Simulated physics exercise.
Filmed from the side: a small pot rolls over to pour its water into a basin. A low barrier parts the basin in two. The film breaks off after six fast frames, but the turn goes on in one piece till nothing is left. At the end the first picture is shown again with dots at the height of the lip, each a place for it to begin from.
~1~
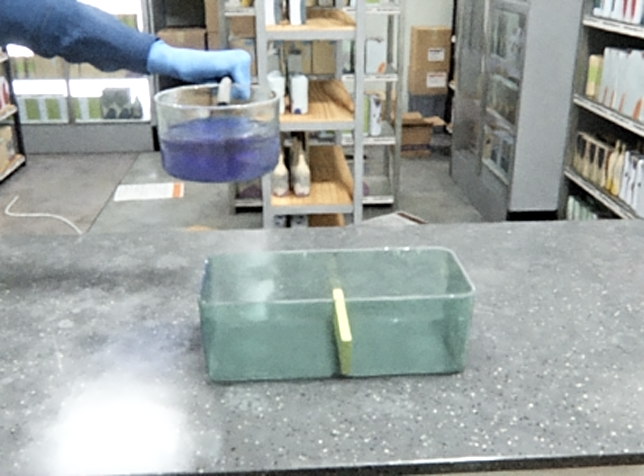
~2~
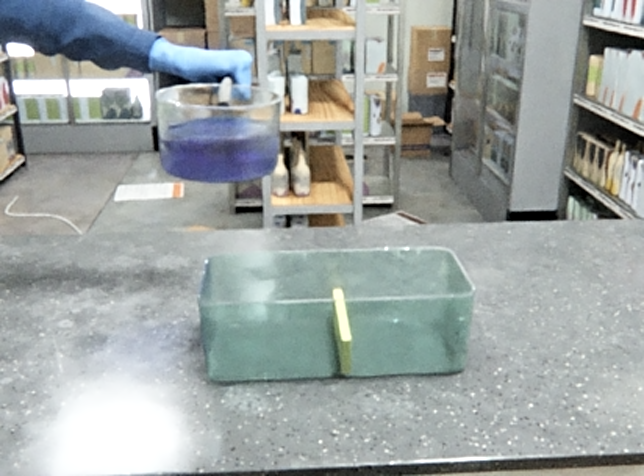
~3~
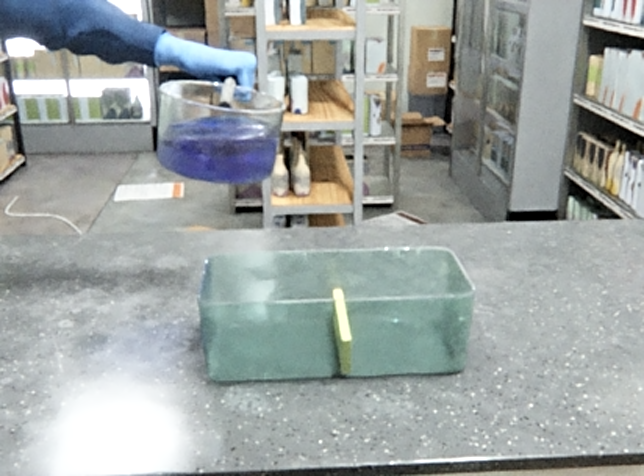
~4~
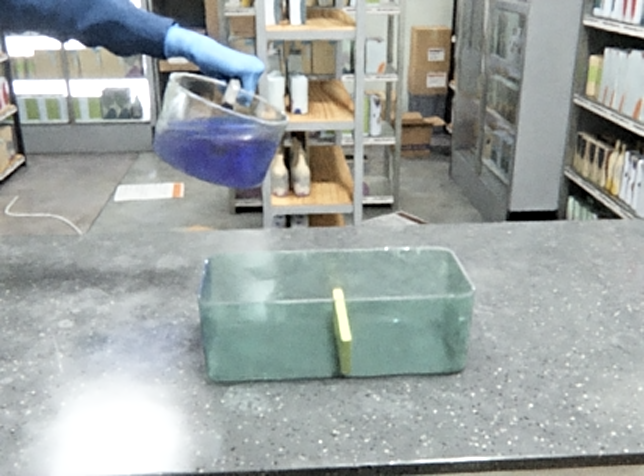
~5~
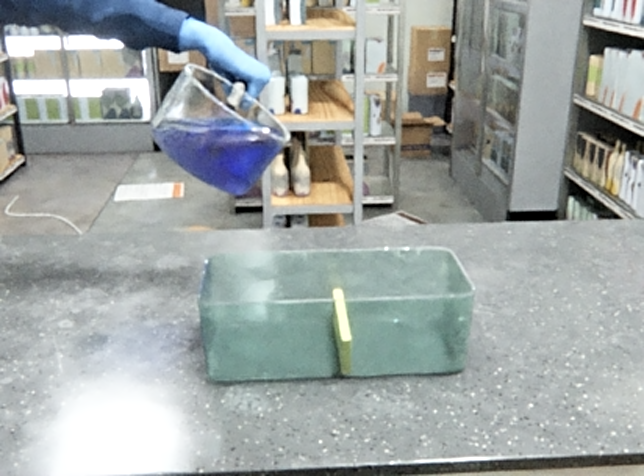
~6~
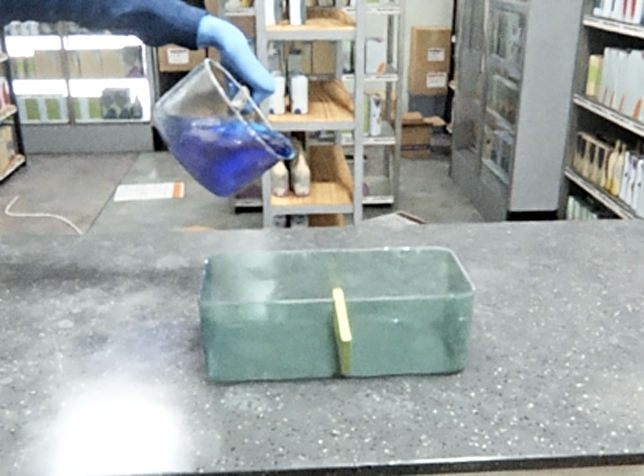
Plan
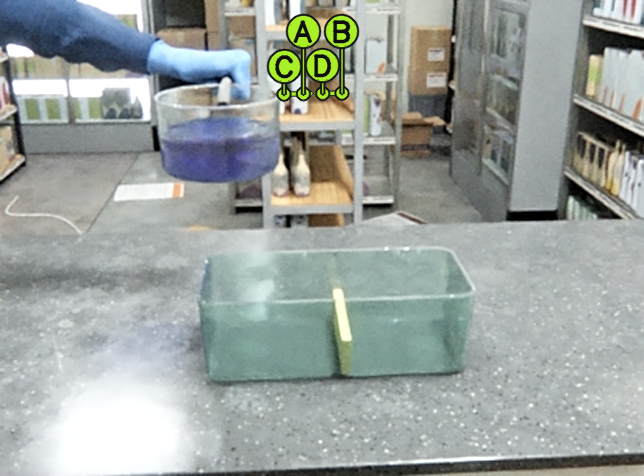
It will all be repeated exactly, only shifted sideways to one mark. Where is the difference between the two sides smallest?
Spot A does it best.
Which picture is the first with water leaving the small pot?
In picture 6.
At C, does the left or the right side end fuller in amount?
More ends on the left.
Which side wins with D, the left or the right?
The right one.
On the marked copy, A at (303, 93); B at (341, 93); C at (284, 94); D at (322, 93).
Choosing A, about 50 % ends left of the wall and 47 % right of it; 3 % is lost outside.
Choosing B, about 8 % ends left of the wall and 87 % right of it; 4 % is lost outside.
Choosing C, about 76 % ends left of the wall and 21 % right of it; 4 % is lost outside.
Choosing D, about 23 % ends left of the wall and 74 % right of it; 3 % is lost outside.
